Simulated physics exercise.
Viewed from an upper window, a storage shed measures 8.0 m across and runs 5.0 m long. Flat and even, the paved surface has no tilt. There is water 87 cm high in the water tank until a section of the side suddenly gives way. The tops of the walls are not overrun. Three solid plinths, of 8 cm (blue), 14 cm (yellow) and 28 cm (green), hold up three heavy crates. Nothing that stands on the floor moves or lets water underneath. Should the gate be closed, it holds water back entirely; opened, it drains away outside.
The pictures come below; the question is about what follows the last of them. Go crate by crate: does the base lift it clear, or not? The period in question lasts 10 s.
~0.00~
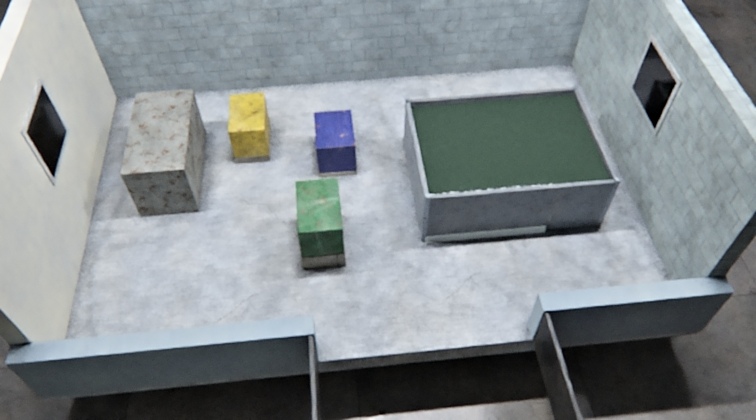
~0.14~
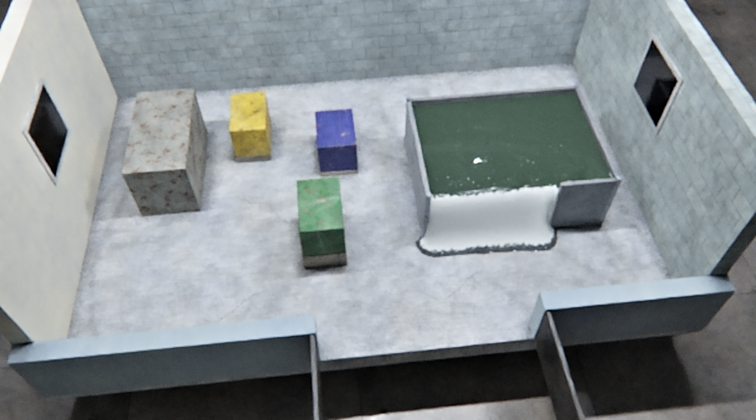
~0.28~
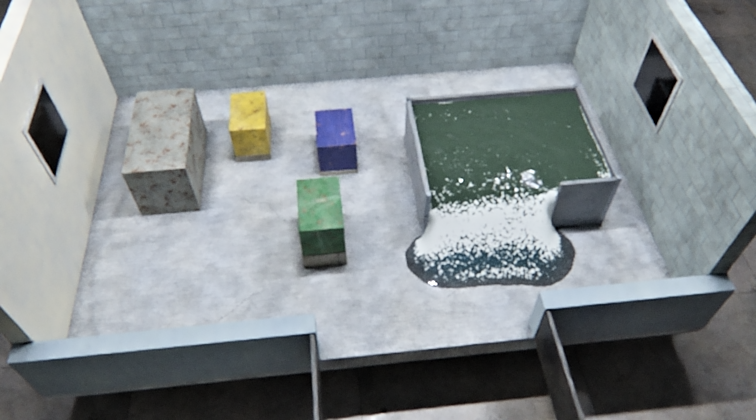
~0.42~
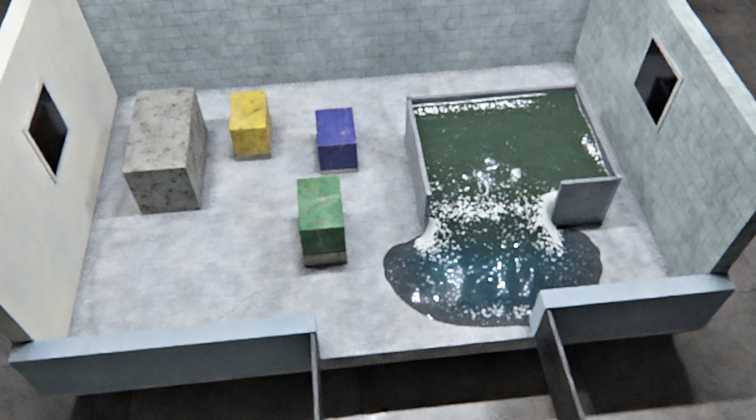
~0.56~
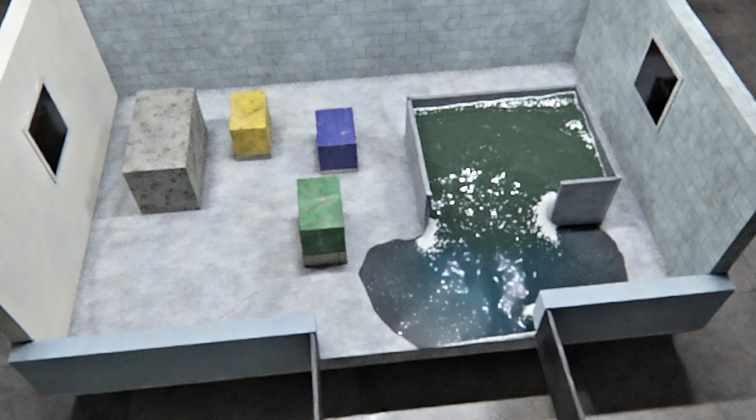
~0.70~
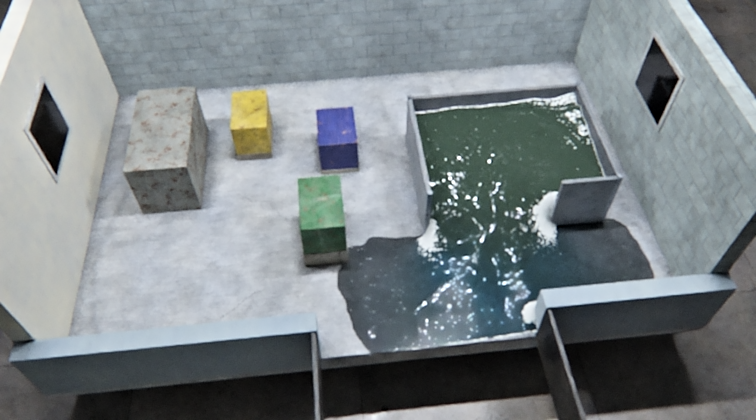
Crate by crate: Blue crate - lifted clear, yellow crate - lifted clear, green crate - lifted clear.
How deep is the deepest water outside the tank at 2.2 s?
Up to some 36 cm.
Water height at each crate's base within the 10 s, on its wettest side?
Measured in centimetres, that comes to blue 6, yellow 7 and green 3.
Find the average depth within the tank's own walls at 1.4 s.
Mean depth: Some 47 cm.
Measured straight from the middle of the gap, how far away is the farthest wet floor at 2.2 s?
That works out near 4.4 m.
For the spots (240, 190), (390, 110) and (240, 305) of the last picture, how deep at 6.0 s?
First 0 cm, then 2 cm, then 1 cm.
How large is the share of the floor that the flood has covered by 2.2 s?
Some 30 per cent of the floor is wet.
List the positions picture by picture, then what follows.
The water tank at (506, 143) is whole and still, 87 cm deep, in the first frame.
Water pours out at (490, 216) and has run 1.0 m, to (420, 243); deepest outside 48 cm, 87 cm at the water tank's back, in the second frame.
The front is at (416, 268), 1.2 m from the gap at (489, 218); 1.6 m2 of floor is under water; 86 cm left at the back of the water tank, in the third frame.
The front is at (560, 316), 1.6 m from the gap at (489, 219); 3.4 m2 of floor is under water; 77 cm left at the back of the water tank, in the fourth frame.
Water pours out at (489, 220) and has run 2.0 m, to (430, 347); deepest outside 50 cm, 76 cm at the water tank's back, in the fifth frame.
Water pours out at (490, 219) and has run 2.4 m, to (373, 344); deepest outside 68 cm, 74 cm at the water tank's back, in the sixth frame.
After 1.4 s water covers 20 % of the floor and is deepest (50 cm) near (544, 305); blue plinth not reached, yellow plinth not reached, green plinth reached.
After 2.2 s water covers 30 % of the floor and is deepest (36 cm) near (547, 317); blue plinth not reached, yellow plinth not reached, green plinth reached.
After 3.5 s water covers 35 % of the floor and is deepest (30 cm) near (572, 66); blue plinth not reached, yellow plinth not reached, green plinth reached.
After 6.0 s water covers 60 % of the floor and is deepest (18 cm) near (572, 66); blue plinth reached, yellow plinth not reached, green plinth reached.
After 10.0 s water covers 85 % of the floor and is deepest (8 cm) near (114, 123); highest at the blue plinth 6 cm, highest at the yellow plinth 7 cm, highest at the green plinth 3 cm.
